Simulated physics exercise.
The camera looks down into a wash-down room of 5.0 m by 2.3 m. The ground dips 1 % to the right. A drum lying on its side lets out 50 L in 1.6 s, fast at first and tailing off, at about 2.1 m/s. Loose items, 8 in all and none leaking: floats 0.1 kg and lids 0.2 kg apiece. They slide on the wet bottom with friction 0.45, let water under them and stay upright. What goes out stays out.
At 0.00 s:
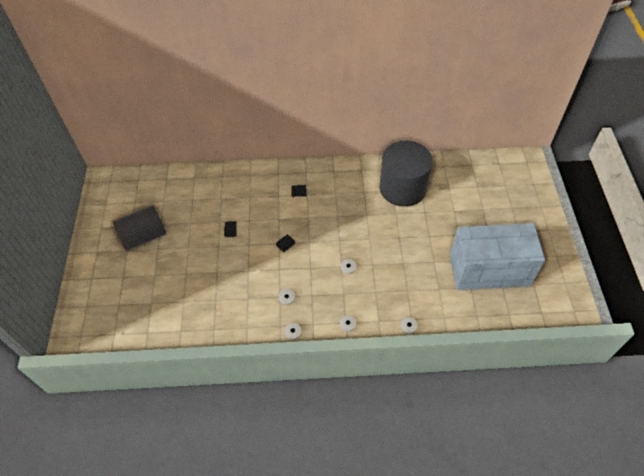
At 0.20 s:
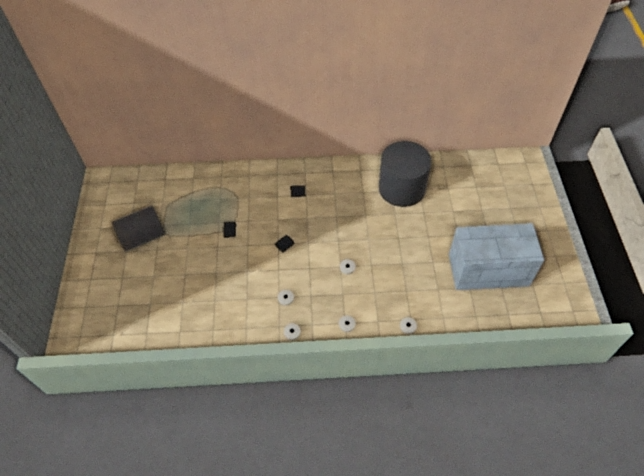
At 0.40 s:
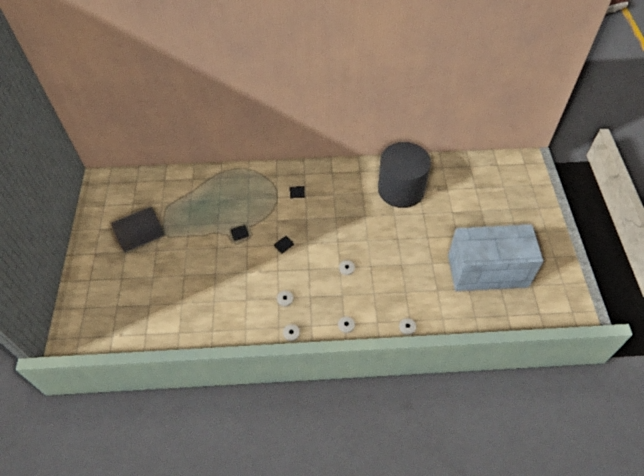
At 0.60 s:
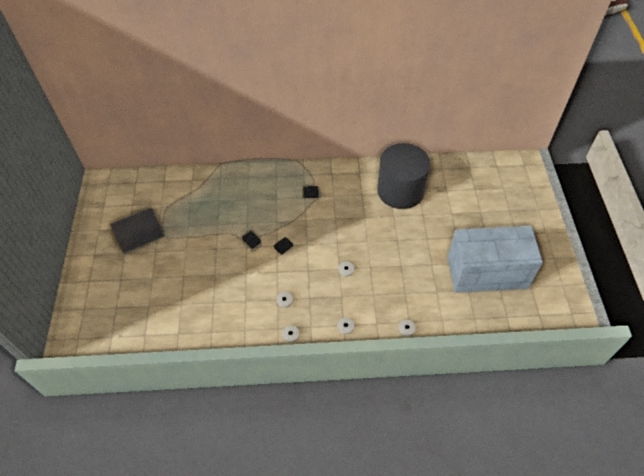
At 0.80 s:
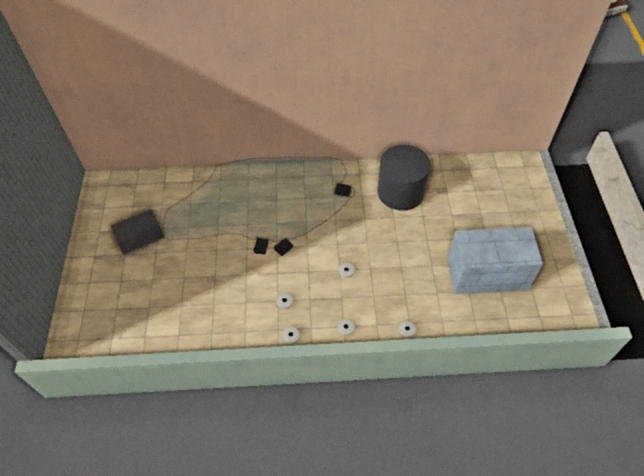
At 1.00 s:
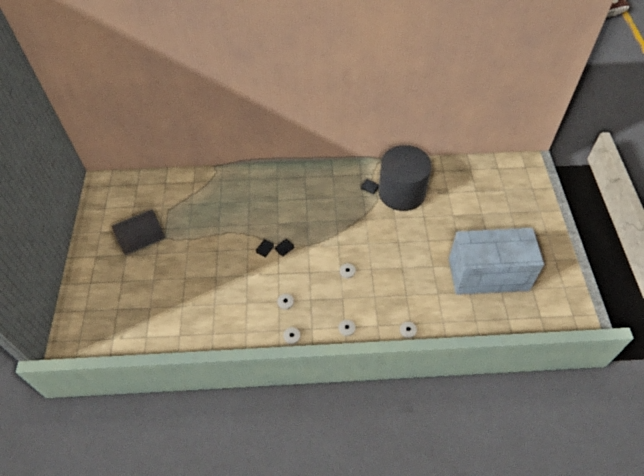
To begin with, the tiled floor is dry, scattered with small black blocks and pale rings among larger objects. Clear water then spreads rightward from the dark block at left, pushing one black piece toward another and carrying a second to the upright dark cylinder, while the pale rings stay put.
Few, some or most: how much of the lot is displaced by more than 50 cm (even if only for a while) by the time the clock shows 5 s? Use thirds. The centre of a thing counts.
Share: Under a third.
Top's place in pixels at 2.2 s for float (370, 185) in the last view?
Near (434, 164).
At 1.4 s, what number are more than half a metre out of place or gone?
I count 1.
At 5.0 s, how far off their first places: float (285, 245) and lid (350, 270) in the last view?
In that order: 0 cm, 0 cm.
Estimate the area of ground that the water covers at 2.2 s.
Roughly 2.0 m2.
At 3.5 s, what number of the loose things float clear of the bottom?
At that moment 0.
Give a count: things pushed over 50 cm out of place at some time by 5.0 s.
1 of them.
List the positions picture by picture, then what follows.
The first frame shows a float at (299, 189) rests on the ground; a float at (230, 228), on the bottom; water covers 0.0 m2; 0 of 8 have shifted.
The second frame shows a float at (298, 190) rests on the ground; a float at (229, 228), on the bottom; 0.3 m2 under water; 0 of 8 have shifted.
The third frame shows a float at (297, 191), on the bottom; a float at (239, 231), on the bottom, 12 cm from its start; 0.7 m2 under water; 1 of 8 have shifted.
The fourth frame shows a float at (311, 191), on the bottom, 15 cm from its start; a float at (251, 238), on the bottom, 26 cm from its start; water covers 1.1 m2; 2 of 8 have shifted.
The fifth frame shows a float at (343, 188) rests on the ground, 49 cm from its start; a float at (261, 245) rests on the ground, 37 cm from its start; water covers 1.5 m2; 2 of 8 have shifted.
The sixth frame shows a float at (370, 185) rests on the ground, 77 cm from its start; a float at (265, 247), on the bottom, 41 cm from its start; water covers 1.8 m2; 2 of 8 have shifted.
After 1.4 s 1 of 8 are over 50 cm from their spots; 1 afloat.
After 2.2 s 1 of 8 are over 50 cm from their spots; 1 afloat.
After 3.5 s 1 of 8 are over 50 cm from their spots; 0 afloat.
After 5.0 s 1 of 8 are over 50 cm from their spots, and 1 have been at some point; 0 afloat.
